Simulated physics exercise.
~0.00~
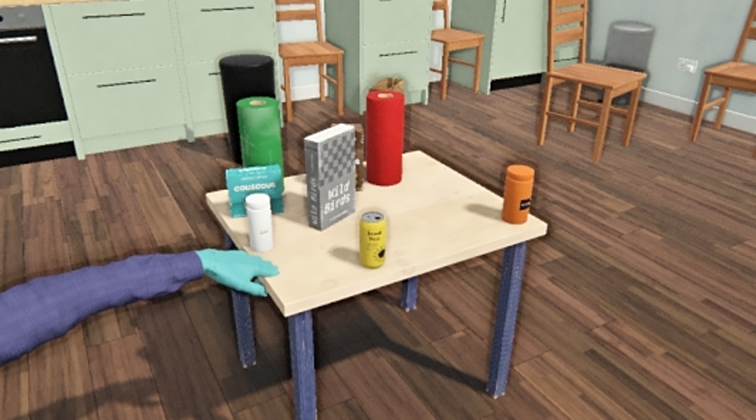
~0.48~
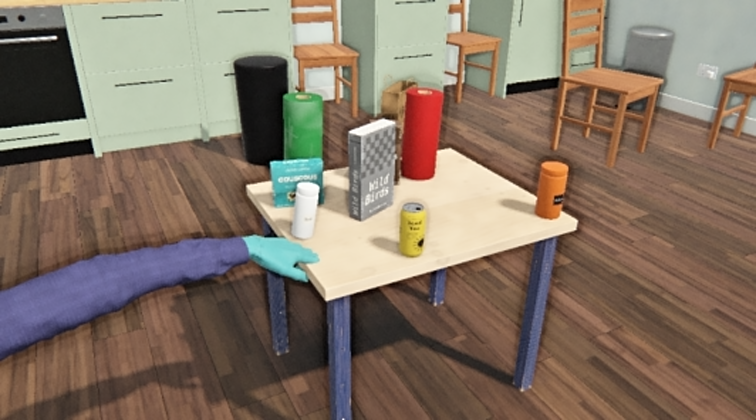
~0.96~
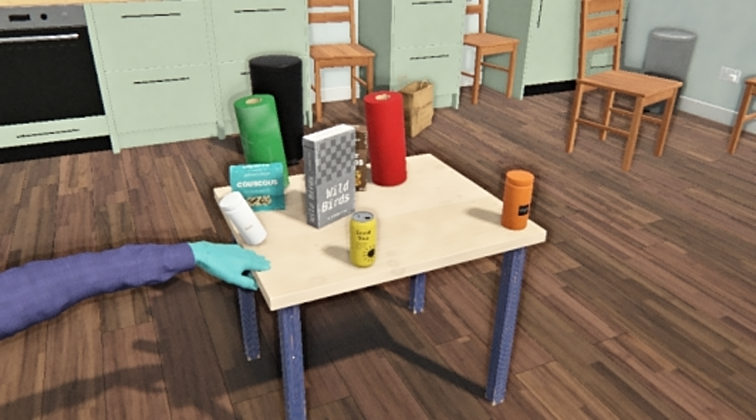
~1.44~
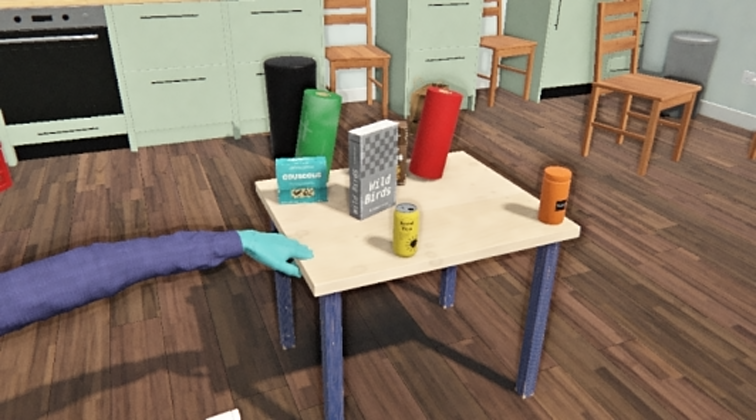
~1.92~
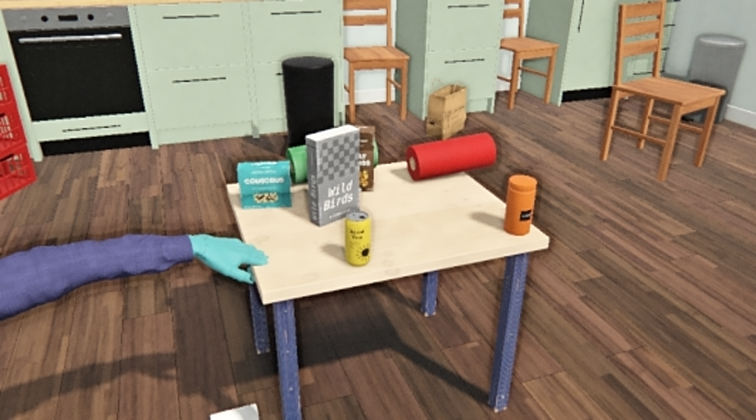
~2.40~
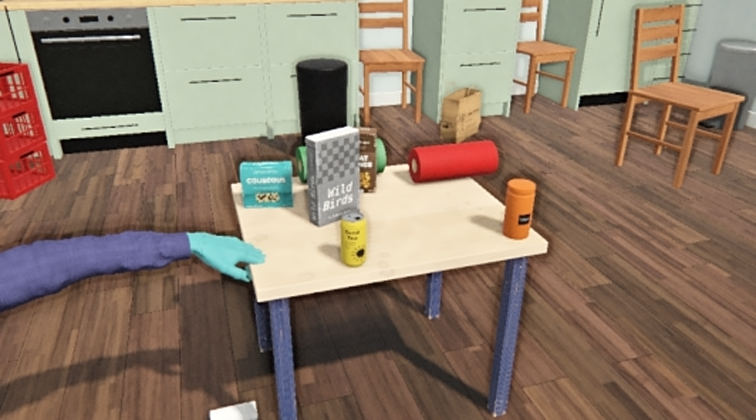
A gloved hand rested at the edge of a small table as the white shaker tipped and fell to the floor, then the green and red rolls leaned and toppled onto their sides on the tabletop, while the other things stayed upright.
